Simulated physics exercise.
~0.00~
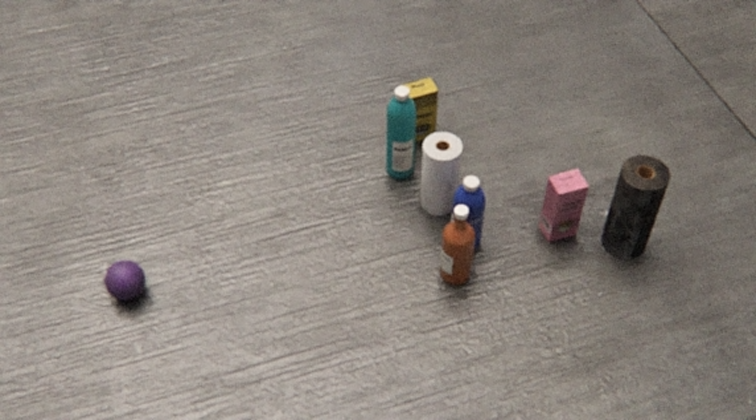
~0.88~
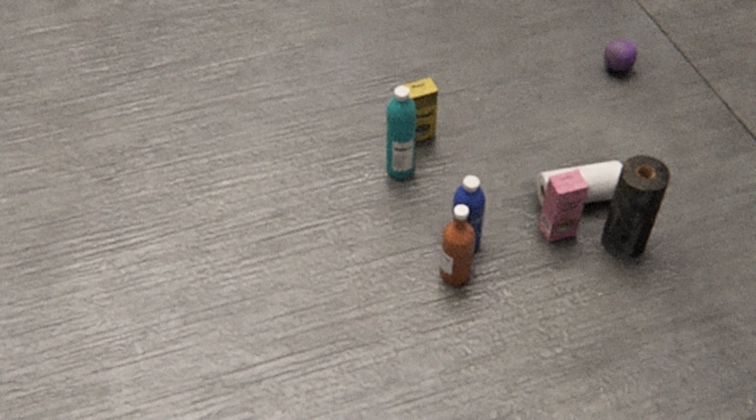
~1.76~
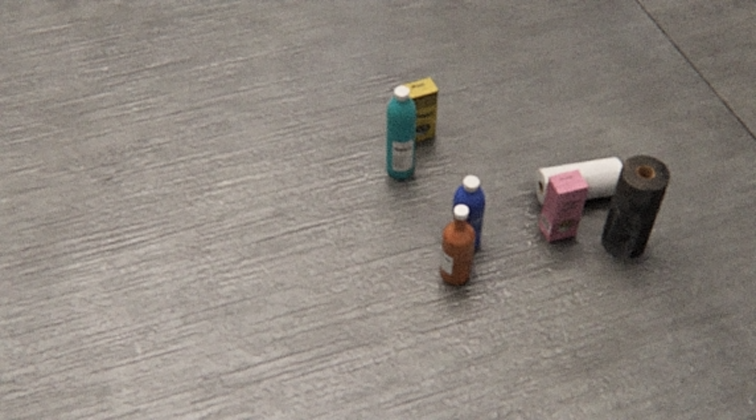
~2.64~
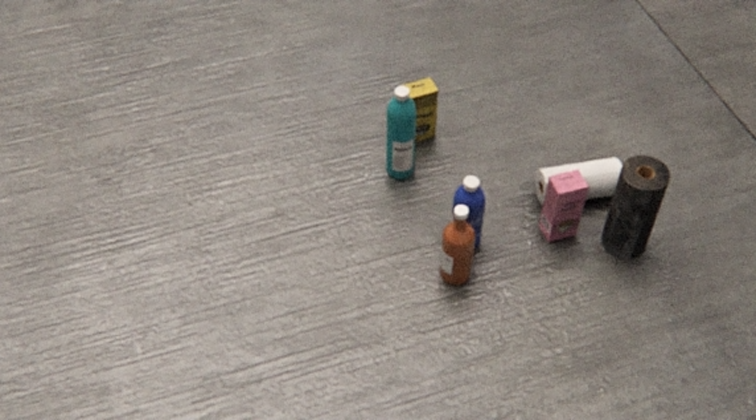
A black roll stood among bottles, cartons and a white roll on a grey floor as a purple ball crossed from the left to the upper right and went out of sight, leaving the white roll toppled behind the pink carton and the rest upright.
